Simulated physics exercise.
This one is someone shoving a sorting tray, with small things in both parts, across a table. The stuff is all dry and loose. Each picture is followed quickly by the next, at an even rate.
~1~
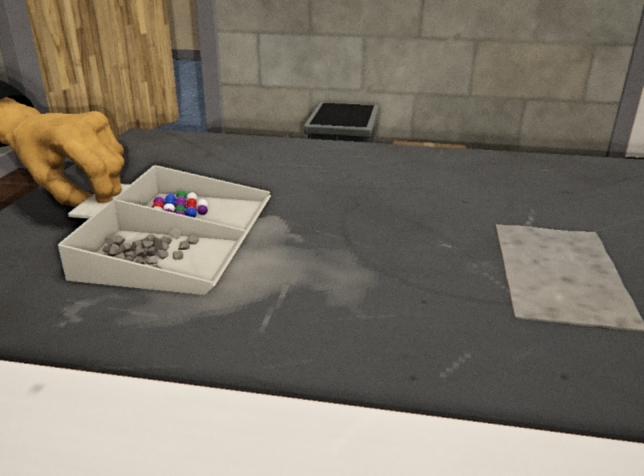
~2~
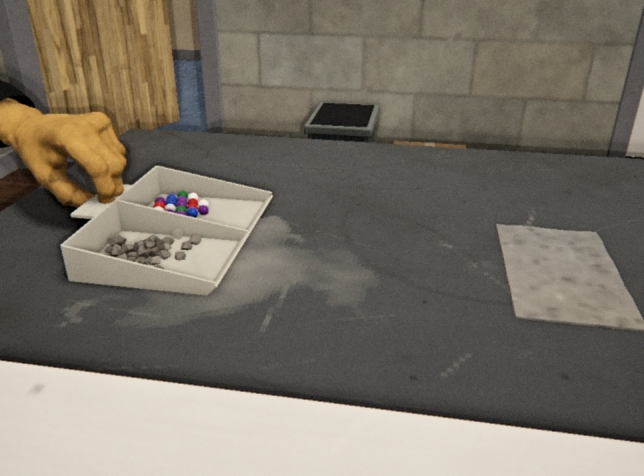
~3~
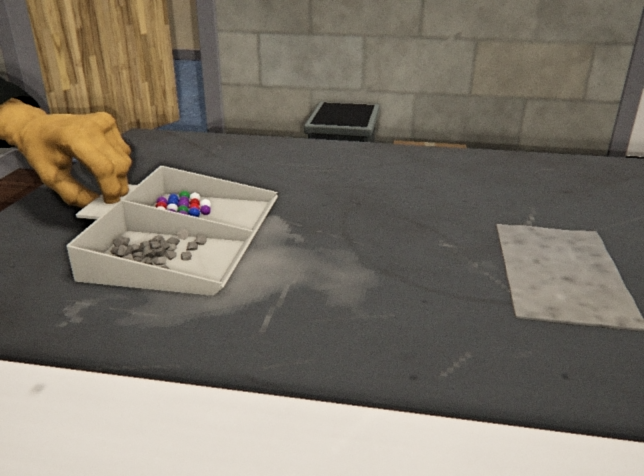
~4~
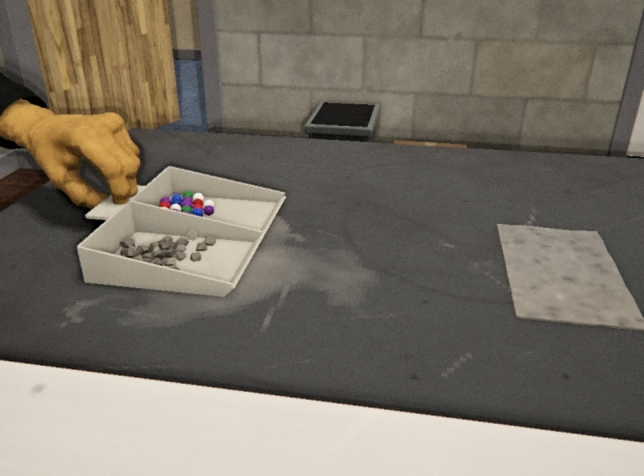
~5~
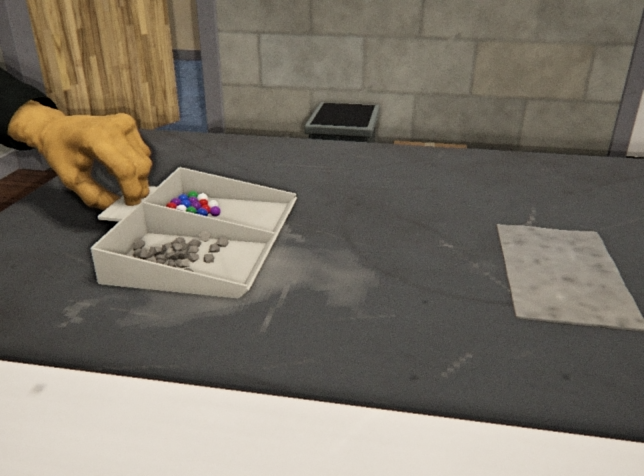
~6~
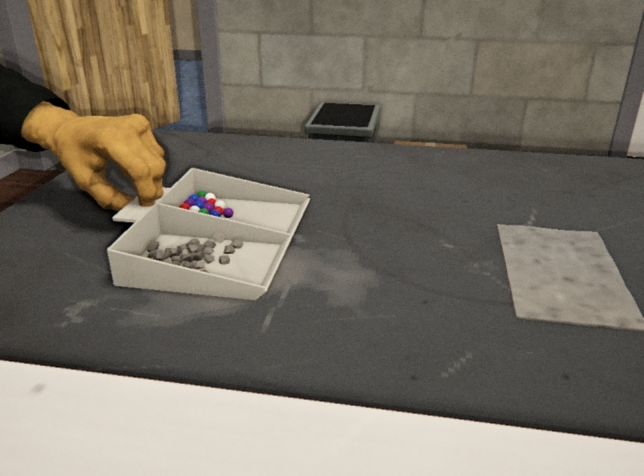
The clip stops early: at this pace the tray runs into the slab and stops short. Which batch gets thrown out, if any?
The nearer batch loses nothing; meanwhile the farther batch loses nothing.
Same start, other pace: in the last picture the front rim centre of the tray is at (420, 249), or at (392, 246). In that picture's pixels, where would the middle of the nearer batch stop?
Lab note: Final centre roughly (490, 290) at the first pace, roughly (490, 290) at the second.
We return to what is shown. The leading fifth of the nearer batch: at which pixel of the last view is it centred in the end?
My best guess is around (460, 282) in the final picture.
Then, 0.36 s after the last picture, tray still sliding, front rim near (389, 246); nearer batch all inside; farther batch all inside.
Then, 0.82 s after the last picture, tray stopped at the slab; nearer batch all inside; farther batch all inside.
Then, 1.03 s after the last picture, tray stopped at the slab; nearer batch all inside; farther batch all inside, moved towards the front rim.
At rest, tray stopped at the slab; nearer batch all inside; farther batch all inside, moved towards the front rim.
